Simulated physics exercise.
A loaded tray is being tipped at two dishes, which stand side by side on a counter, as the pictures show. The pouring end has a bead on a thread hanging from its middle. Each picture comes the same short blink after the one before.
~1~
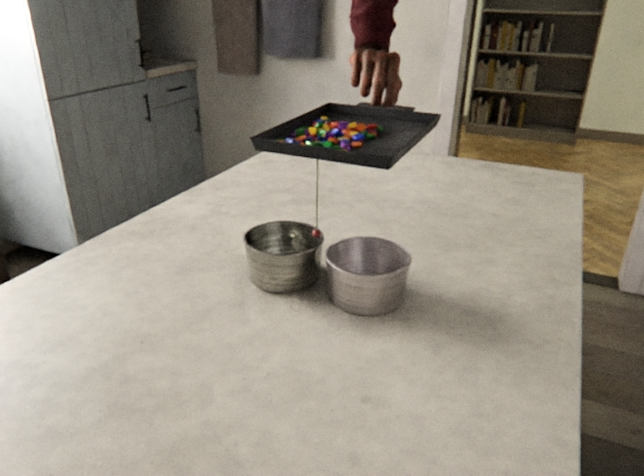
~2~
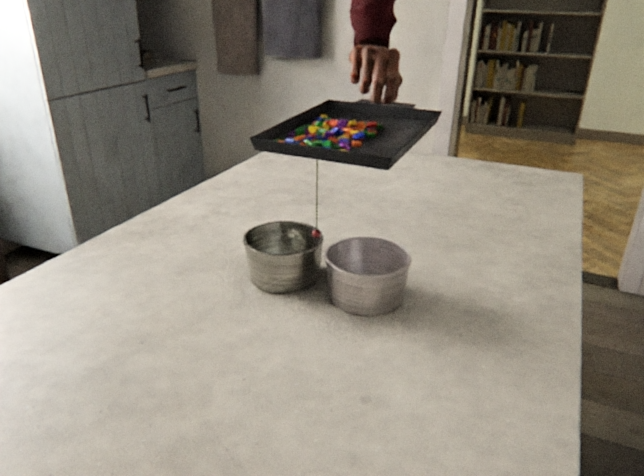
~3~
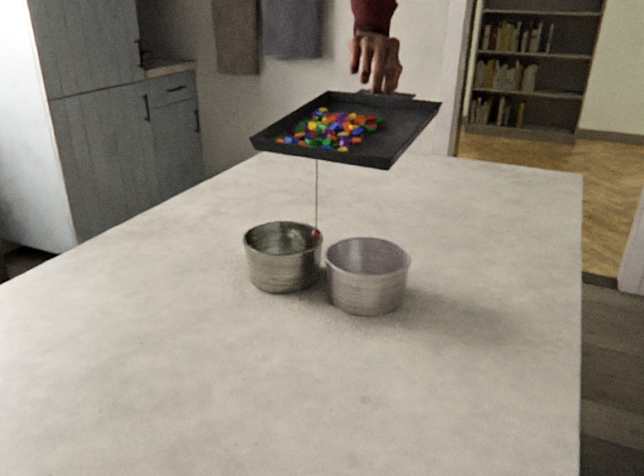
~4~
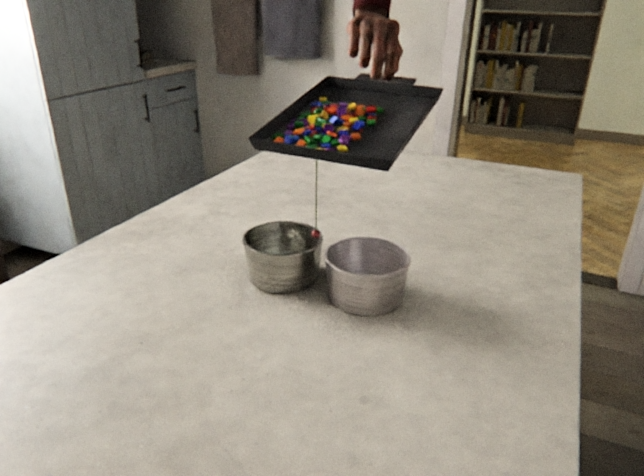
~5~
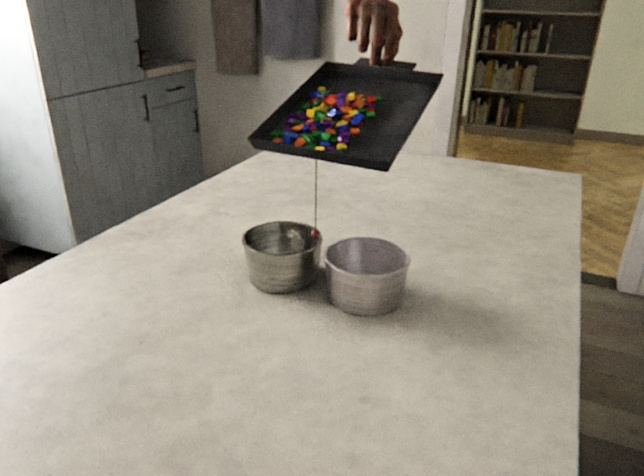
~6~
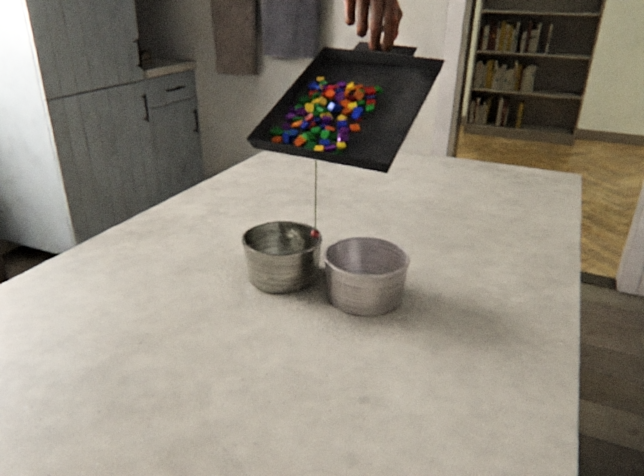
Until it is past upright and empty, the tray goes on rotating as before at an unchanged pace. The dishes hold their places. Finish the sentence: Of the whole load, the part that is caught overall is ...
... less than half of it.
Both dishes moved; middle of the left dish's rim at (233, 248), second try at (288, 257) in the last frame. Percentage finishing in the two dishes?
Trial 1 80%, trial 2 80%.
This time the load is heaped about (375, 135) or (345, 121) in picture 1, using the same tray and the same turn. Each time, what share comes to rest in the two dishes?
Around 40 then around 30 per cent.
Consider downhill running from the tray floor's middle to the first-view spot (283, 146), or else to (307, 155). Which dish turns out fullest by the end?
Note: Place 1, the dish at the left; place 2, the dish at the left.
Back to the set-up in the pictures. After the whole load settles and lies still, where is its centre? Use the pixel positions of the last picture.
I'd place the middle at about (312, 310).
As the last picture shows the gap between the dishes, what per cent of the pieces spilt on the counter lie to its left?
Looks like close to 80 per cent of it.
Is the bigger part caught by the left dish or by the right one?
That's going to be the right-positioned one.
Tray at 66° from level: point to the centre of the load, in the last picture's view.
The load is centred about (309, 142).
Soon, tray tipped steeply; nearly all on the tray; a stray few in the air.
A while on, tray tipped past a quarter turn; about half on the tray; a small part in the right dish; a stray few in the left dish; about a quarter outside both; about a quarter in the air.
Towards the end, tray tipped past a quarter turn; about a quarter in the right dish; a small part in the left dish; about two thirds outside both.
Finally, tray tipped past a quarter turn; about a quarter in the right dish; a small part in the left dish; about two thirds outside both.
